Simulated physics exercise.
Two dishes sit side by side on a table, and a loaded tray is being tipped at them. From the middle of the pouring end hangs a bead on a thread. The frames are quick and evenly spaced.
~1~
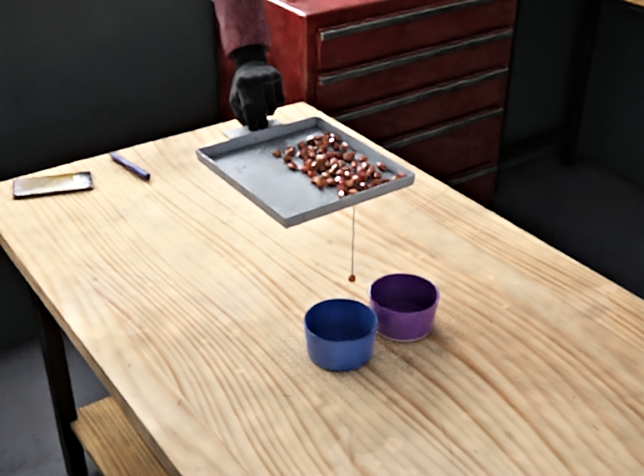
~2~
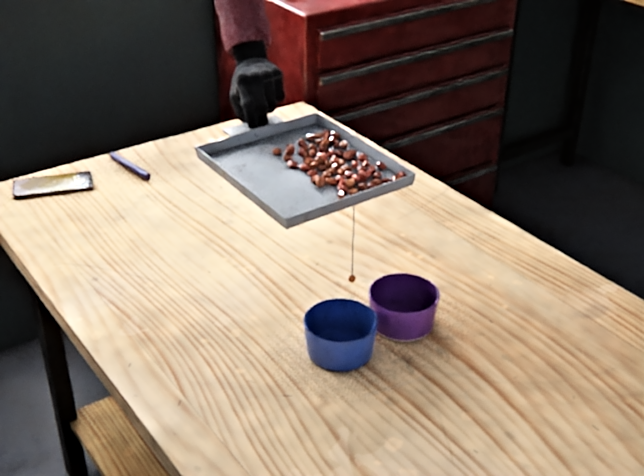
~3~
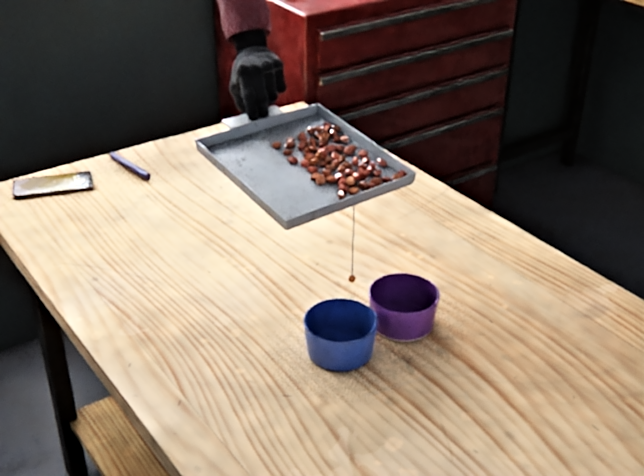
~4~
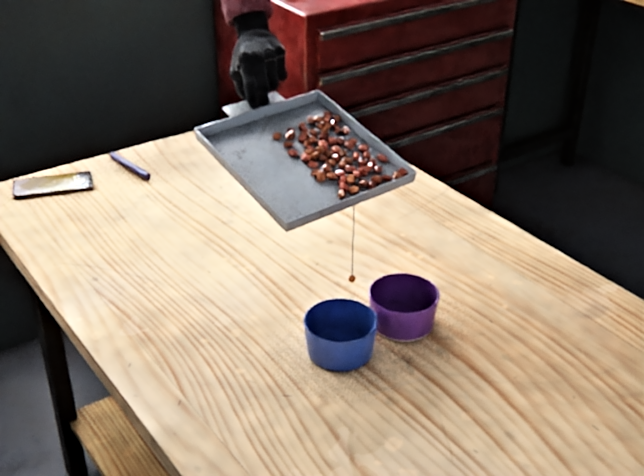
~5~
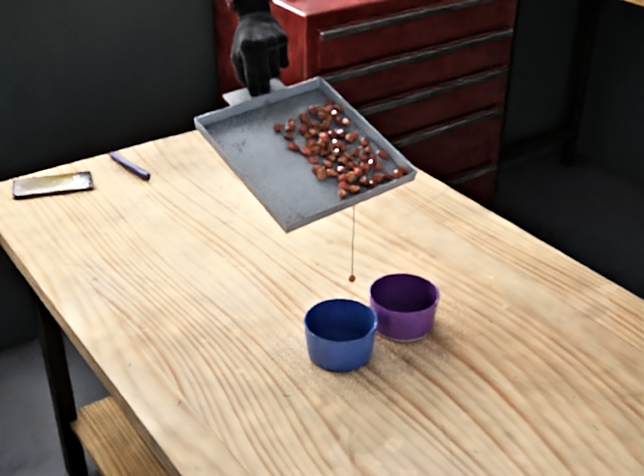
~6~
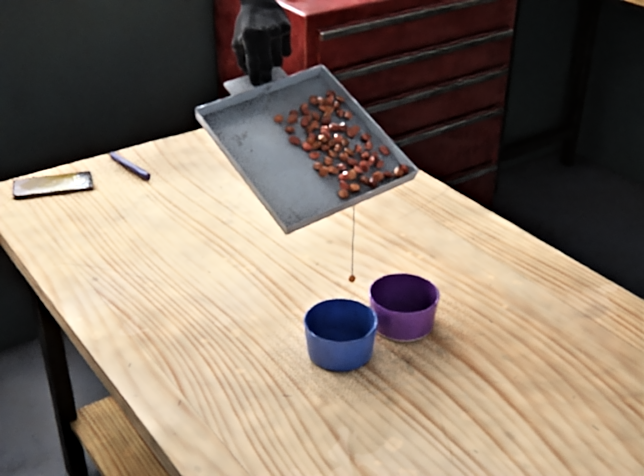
A gray tray of reddish-brown chunks was raised at its back by a black-gloved hand, tilting steadily steeper toward the blue and purple dishes, while the bead on its thread hung still.
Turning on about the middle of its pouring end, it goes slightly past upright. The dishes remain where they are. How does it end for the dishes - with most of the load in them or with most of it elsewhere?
With most in them.
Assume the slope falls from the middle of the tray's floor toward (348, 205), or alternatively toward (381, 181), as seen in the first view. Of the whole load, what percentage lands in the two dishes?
Roughly 90 percent first and 10 percent second.
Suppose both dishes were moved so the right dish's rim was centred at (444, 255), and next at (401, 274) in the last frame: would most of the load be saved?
Held in all, by try: A smaller portion, then a smaller portion.
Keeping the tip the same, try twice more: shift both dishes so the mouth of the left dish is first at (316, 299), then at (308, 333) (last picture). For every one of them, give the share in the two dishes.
30 % and 70 %.
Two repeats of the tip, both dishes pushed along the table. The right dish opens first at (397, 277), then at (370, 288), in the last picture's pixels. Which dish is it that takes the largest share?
Try 1: The leftmost dish; try 2: The leftmost dish.
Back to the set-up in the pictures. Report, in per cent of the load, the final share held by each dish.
I'd say some 40 in a hundred wind up in the left dish, and some 20 in a hundred in the right.
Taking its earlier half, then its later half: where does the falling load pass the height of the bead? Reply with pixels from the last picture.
Roughly (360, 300) first, then roughly (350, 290).
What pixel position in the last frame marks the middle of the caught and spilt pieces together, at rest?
The centre comes to rest near (344, 345).
Soon, tray tipped steeply; all on the tray.
A while on, tray tipped past a quarter turn; about two thirds on the tray; a small part in the left dish; a stray few in the right dish; about a quarter outside both; a stray few in the air.
Towards the end, tray tipped past a quarter turn; about half in the left dish; about a quarter in the right dish; about a third outside both.
Finally, tray tipped past a quarter turn; about half in the left dish; about a quarter in the right dish; about a third outside both.
